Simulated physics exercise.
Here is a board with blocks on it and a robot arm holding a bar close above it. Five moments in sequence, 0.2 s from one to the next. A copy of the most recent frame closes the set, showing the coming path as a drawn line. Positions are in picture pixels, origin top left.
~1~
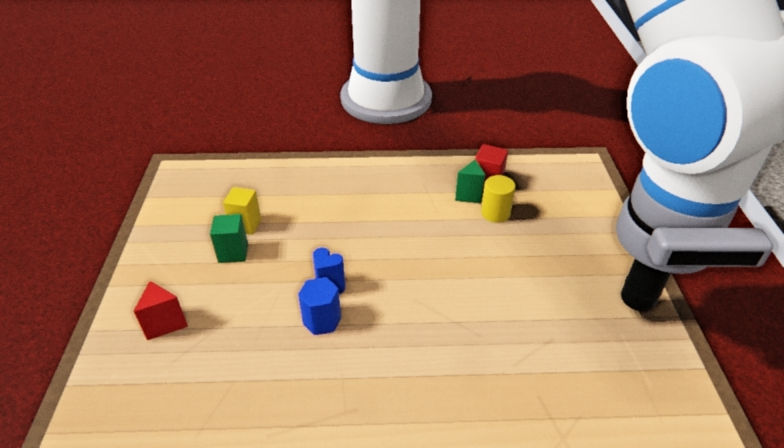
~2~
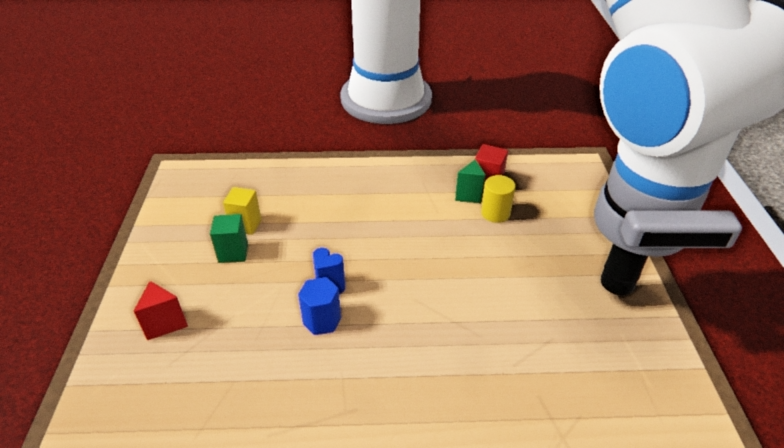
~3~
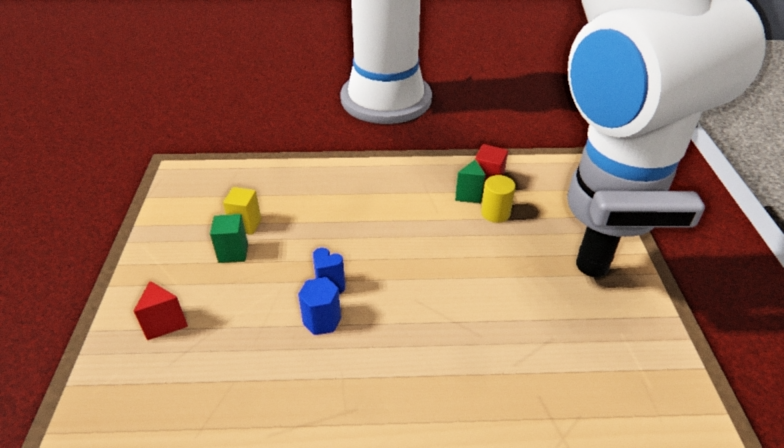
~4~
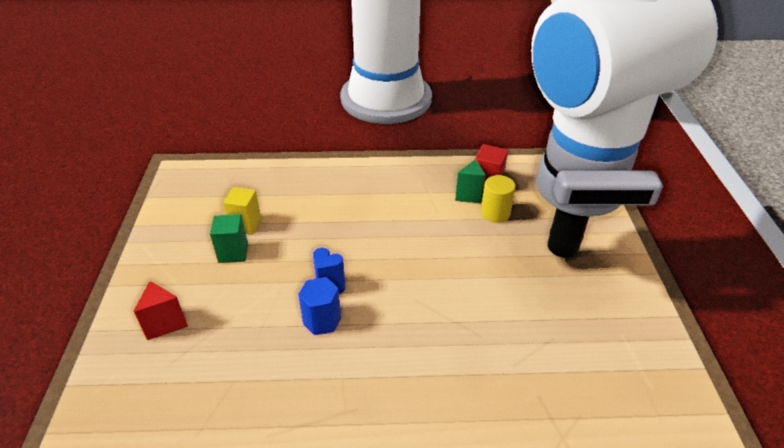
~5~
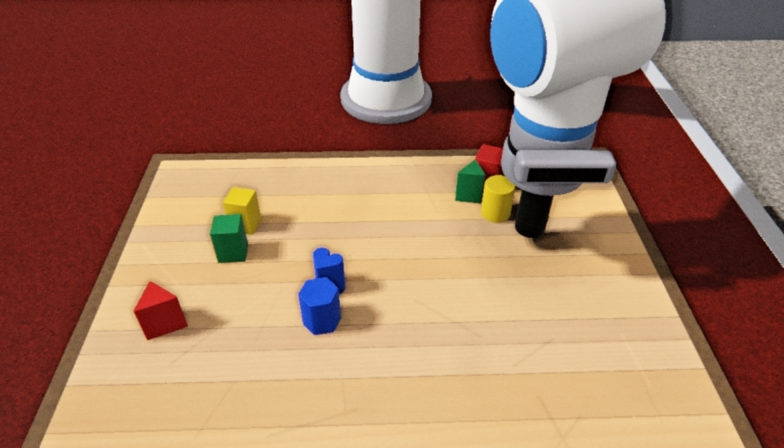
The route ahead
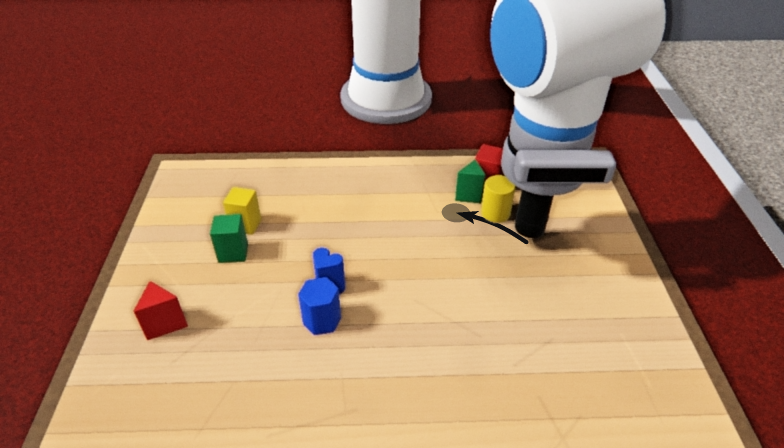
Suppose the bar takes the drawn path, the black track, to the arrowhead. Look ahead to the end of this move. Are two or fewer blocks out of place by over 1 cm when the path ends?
Yes, it checks out.
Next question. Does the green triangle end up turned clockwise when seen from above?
It seems not.
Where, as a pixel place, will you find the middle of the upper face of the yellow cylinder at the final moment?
I'd guess (485, 171).
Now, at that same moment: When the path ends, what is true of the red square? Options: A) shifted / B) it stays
It's B.
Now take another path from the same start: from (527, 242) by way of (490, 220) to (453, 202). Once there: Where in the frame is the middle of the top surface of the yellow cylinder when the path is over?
It is going to be at (475, 161).
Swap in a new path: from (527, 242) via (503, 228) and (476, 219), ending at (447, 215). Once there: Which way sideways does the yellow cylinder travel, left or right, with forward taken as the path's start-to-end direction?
The answer is right: Facing from the path's start to its end, that's where the yellow cylinder shifts.
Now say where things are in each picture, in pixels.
The first frame shows bar tip (638, 300); block tops, green triangle (473, 168); red square (492, 154); yellow cylinder (500, 184).
The second frame shows bar (617, 284); blocks unchanged.
The third frame shows bar (592, 267); blocks unchanged.
The fourth frame shows bar (563, 248); blocks unchanged.
The fifth frame shows bar (530, 229); green triangle (473, 168); red square (492, 154); yellow cylinder (500, 184).
Path on the board, from (527, 242) by way of (505, 229) and (481, 219) to (456, 213).
The first path, step by step. Halfway along, bar (495, 210); green triangle (468, 164), turned 25° anticlockwise; yellow cylinder (491, 175).
At the end, bar (457, 200); green triangle (466, 161), turned 50° anticlockwise; red square in place; yellow cylinder (485, 171).
